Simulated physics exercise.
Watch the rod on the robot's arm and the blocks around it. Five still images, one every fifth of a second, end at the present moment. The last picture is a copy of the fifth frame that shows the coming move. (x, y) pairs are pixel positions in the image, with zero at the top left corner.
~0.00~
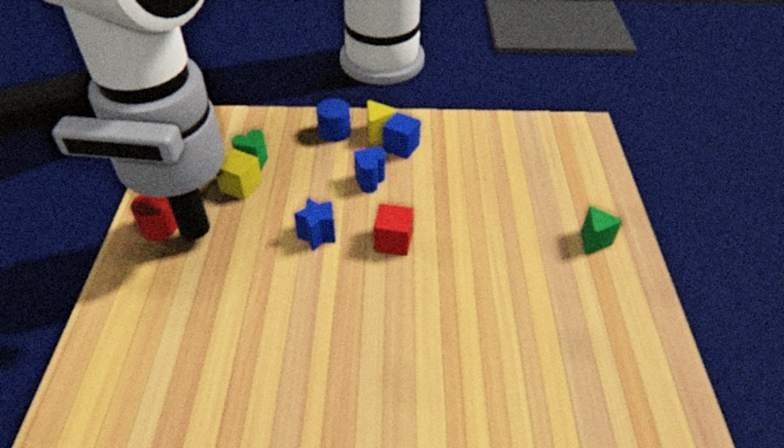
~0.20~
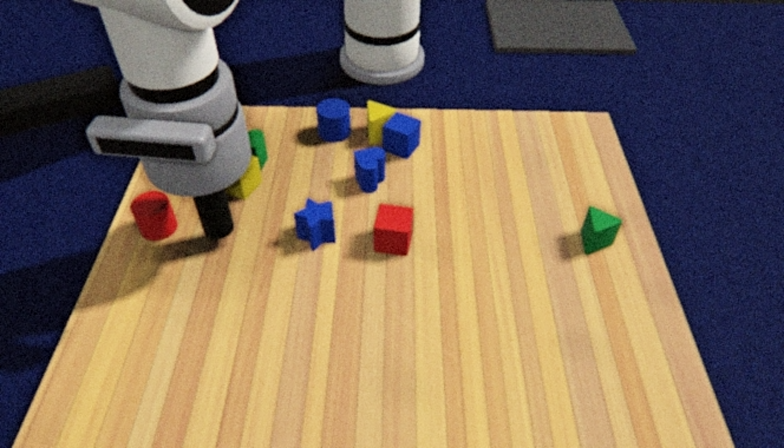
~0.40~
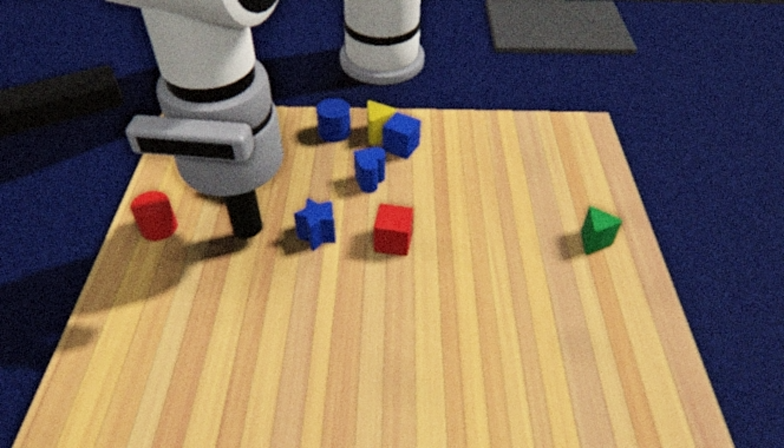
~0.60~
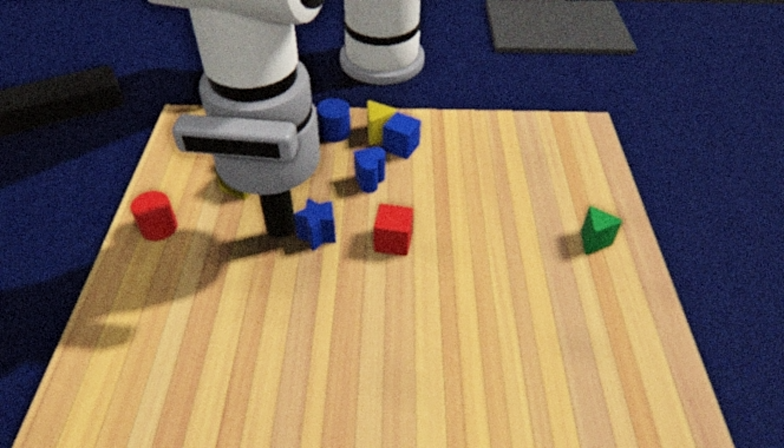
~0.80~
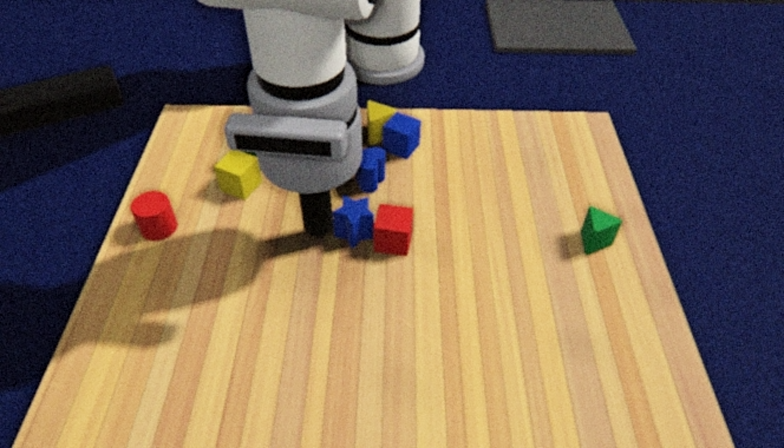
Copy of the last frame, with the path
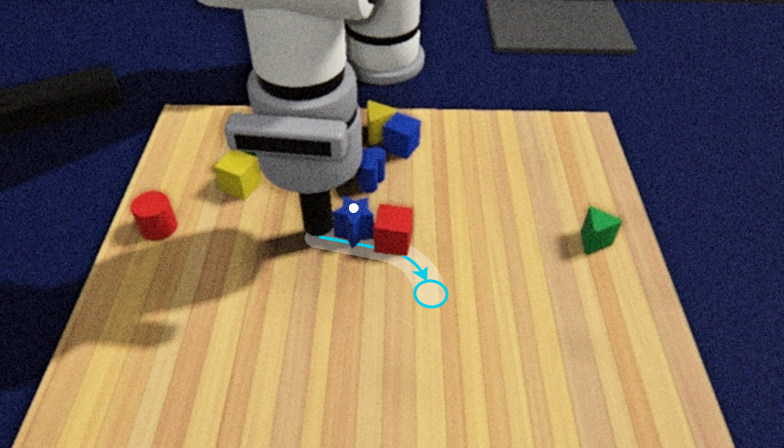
On a striped wooden board scattered with colored blocks, a robot arm lowers no block but sweeps its dark rod rightward from beside the red cylinder, crossing open wood toward the blue star. The rod then pushes the star a short way right, up beside the red cube, which stays put.
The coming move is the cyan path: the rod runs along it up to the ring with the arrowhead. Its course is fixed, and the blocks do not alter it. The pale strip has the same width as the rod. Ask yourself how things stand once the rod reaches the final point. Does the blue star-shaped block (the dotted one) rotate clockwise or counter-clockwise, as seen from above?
It makes a counterclockwise turn.
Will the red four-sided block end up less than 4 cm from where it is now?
I'd say no.
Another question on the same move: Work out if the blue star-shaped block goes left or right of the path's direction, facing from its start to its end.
Moves left.
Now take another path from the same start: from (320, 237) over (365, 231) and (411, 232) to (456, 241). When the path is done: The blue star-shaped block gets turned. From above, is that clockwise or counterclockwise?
From above, it looks like the blue star-shaped block goes counterclockwise.
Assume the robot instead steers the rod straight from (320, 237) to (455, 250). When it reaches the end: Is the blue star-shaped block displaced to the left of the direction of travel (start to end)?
Yes.
Drawn move, from (320, 237) via (365, 245) and (409, 259), ending at (431, 294); the dot is on the blue star-shaped block.
The first path, step by step. One third of the way, rod at (365, 234); blue star-shaped block at (391, 206), turned 50° anticlockwise; red four-sided block at (431, 213), turned 30° clockwise.
Two thirds of the way, rod at (411, 249); blue star-shaped block at (401, 206), turned 100° anticlockwise; red four-sided block at (444, 208), turned 55° clockwise.
At the end, rod at (432, 283); blue star-shaped block at (401, 206), turned 100° anticlockwise; blue heart-shaped block still; red four-sided block at (444, 208), turned 55° clockwise.
